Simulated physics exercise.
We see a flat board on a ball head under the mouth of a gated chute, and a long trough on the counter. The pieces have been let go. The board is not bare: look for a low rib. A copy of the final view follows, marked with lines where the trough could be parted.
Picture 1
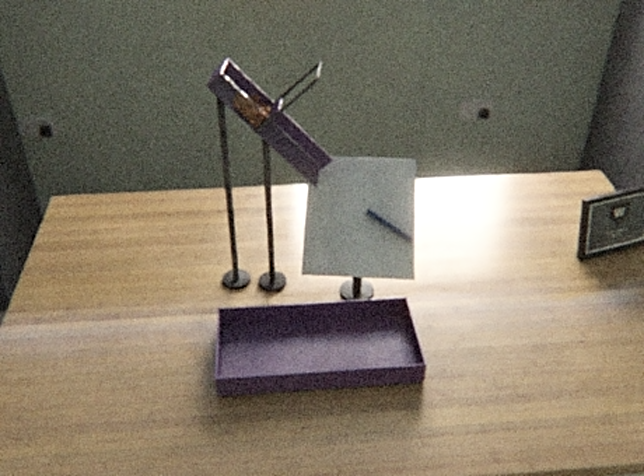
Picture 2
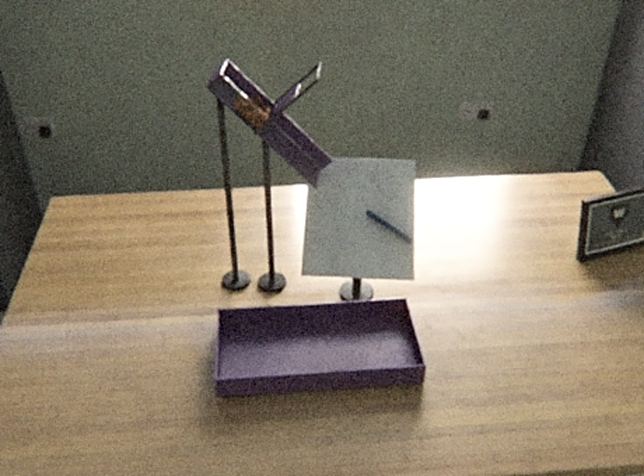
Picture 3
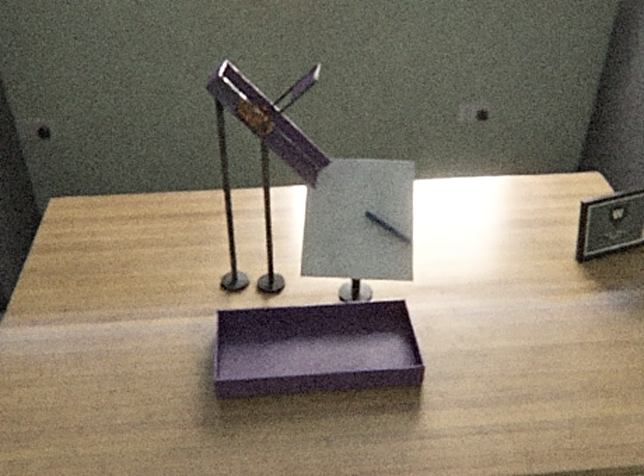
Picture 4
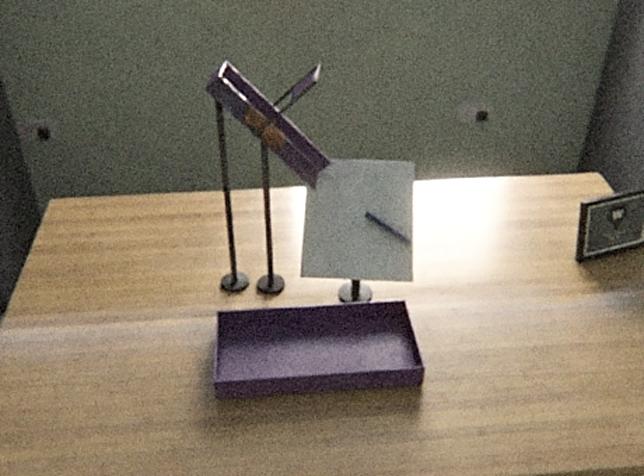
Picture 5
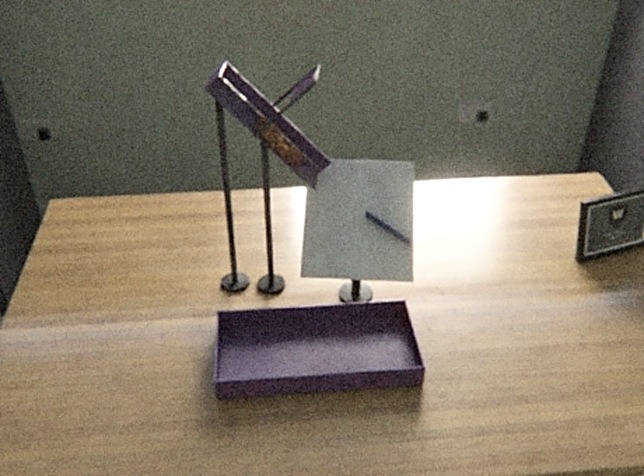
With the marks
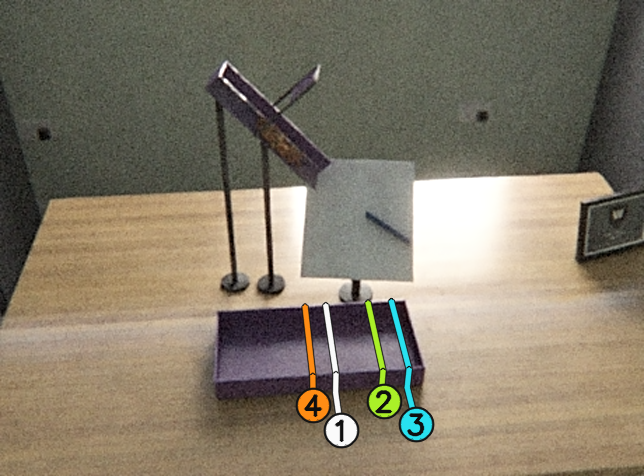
At first, a small clump of brown bits sits high in a sloping purple chute, above a tilted pale board with a thin dark rib and an empty purple trough on a wooden table. The bits then slide down the chute to the right, partway toward its lower end, while everything else stays still.
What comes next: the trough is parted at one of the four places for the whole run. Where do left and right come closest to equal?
It is 2.
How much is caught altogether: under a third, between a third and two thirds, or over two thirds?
Over two thirds.
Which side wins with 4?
The right side.
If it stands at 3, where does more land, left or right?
Left.
On the marked copy, line 1 crosses the front rim at (335, 373); line 2 crosses the front rim at (382, 370); line 3 crosses the front rim at (408, 368); line 4 crosses the front rim at (312, 374).
Choosing 1, of what is caught, a small share on the left of the divider, all but a few on the right.
Choosing 2, of what is caught, close to half on the left of the divider, close to half on the right.
Choosing 3, of what is caught, the bulk on the left of the divider, a small share on the right.
Choosing 4, of what is caught, only a few on the left of the divider, all but a few on the right.
